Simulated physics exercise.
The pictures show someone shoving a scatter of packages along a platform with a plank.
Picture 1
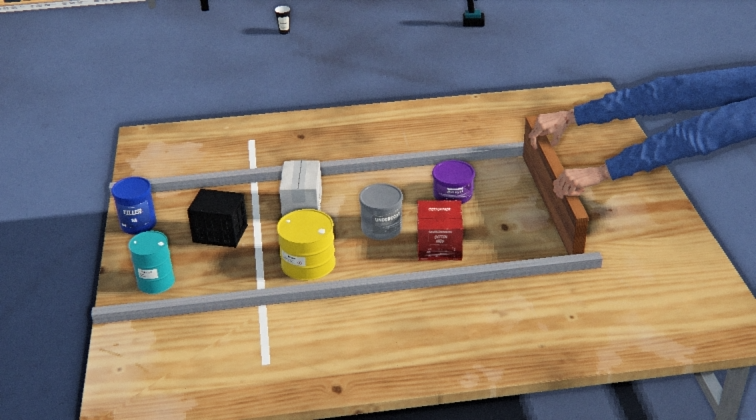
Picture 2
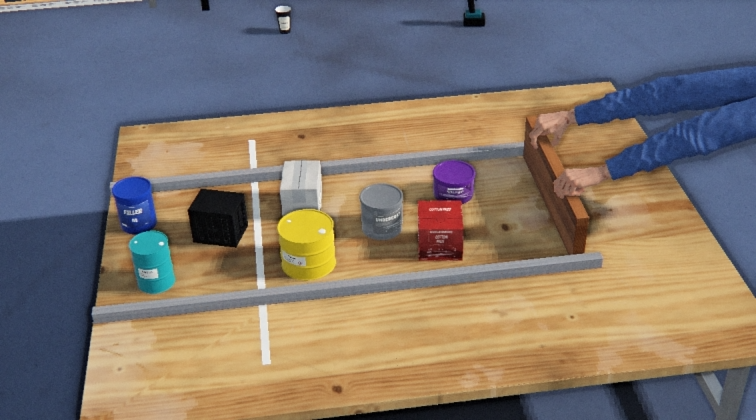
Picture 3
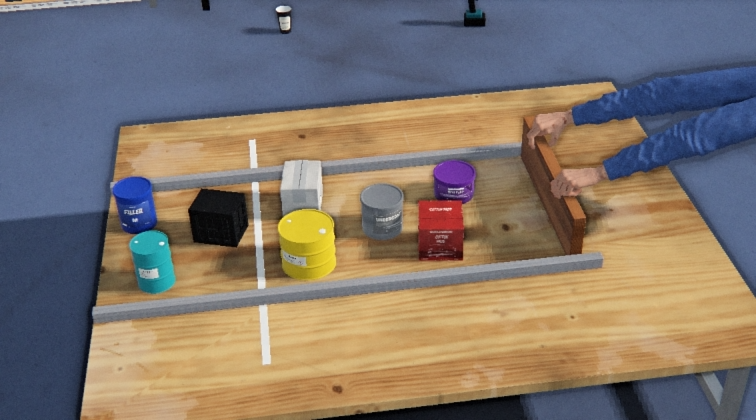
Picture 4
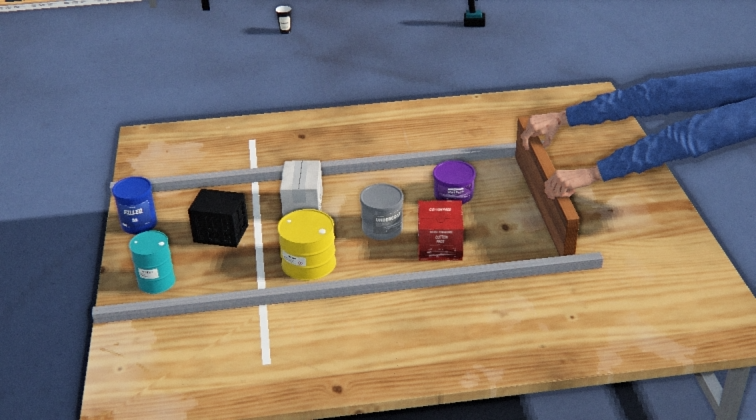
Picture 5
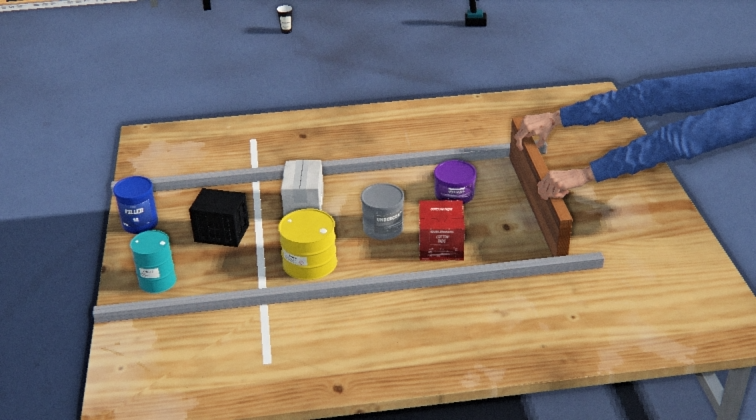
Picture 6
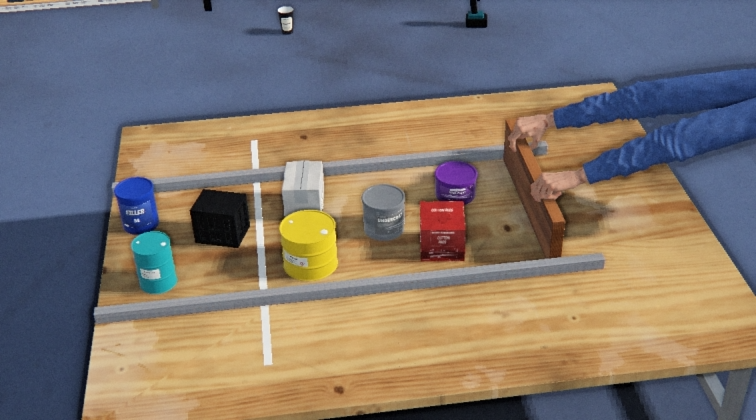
In this clip, two hands hold a wooden plank upright at the right of a table and slide it slightly left between two rails, while the assorted containers, including a yellow drum and red box, stay essentially still.
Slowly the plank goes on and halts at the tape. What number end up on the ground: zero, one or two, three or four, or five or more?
Outcome: The number that fall off is zero.
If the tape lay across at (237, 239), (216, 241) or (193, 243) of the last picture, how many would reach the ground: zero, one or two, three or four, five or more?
In that order: None; just one or two; just one or two.
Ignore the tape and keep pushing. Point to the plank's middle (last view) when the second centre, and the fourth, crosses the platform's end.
At (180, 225) for the second, at (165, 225) for the fourth.
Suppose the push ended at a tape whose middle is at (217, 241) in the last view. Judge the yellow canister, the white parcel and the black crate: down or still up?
The yellow canister remains up, the white parcel holds on, the black crate does not fall.
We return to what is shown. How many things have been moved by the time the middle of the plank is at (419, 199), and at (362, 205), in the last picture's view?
At the one place 2, at the other 5.
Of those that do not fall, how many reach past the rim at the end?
The number is 0.
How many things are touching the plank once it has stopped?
The number is 3.
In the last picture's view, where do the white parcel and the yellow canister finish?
Near (205, 190) and (187, 258).
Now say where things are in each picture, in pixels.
The first picture shows blue pail (135, 206); turquoise canister (152, 262); black crate (218, 218); plank (553, 184); tape (258, 236).
The second picture shows turquoise canister (153, 262); plank (553, 184).
The third picture shows black crate (219, 218); grey pail (382, 212).
The fourth picture shows blue pail (136, 206); red box (440, 231).
The fifth picture shows turquoise canister (154, 262); white parcel (303, 190).
The sixth picture shows blue pail (138, 206); turquoise canister (155, 263); black crate (221, 218); plank (532, 188); tape (260, 236).
Soon after, none off yet; blue pail at rest near (138, 206); turquoise canister at rest near (155, 263); black crate at rest near (221, 218).
At rest, the number that fall off is zero.
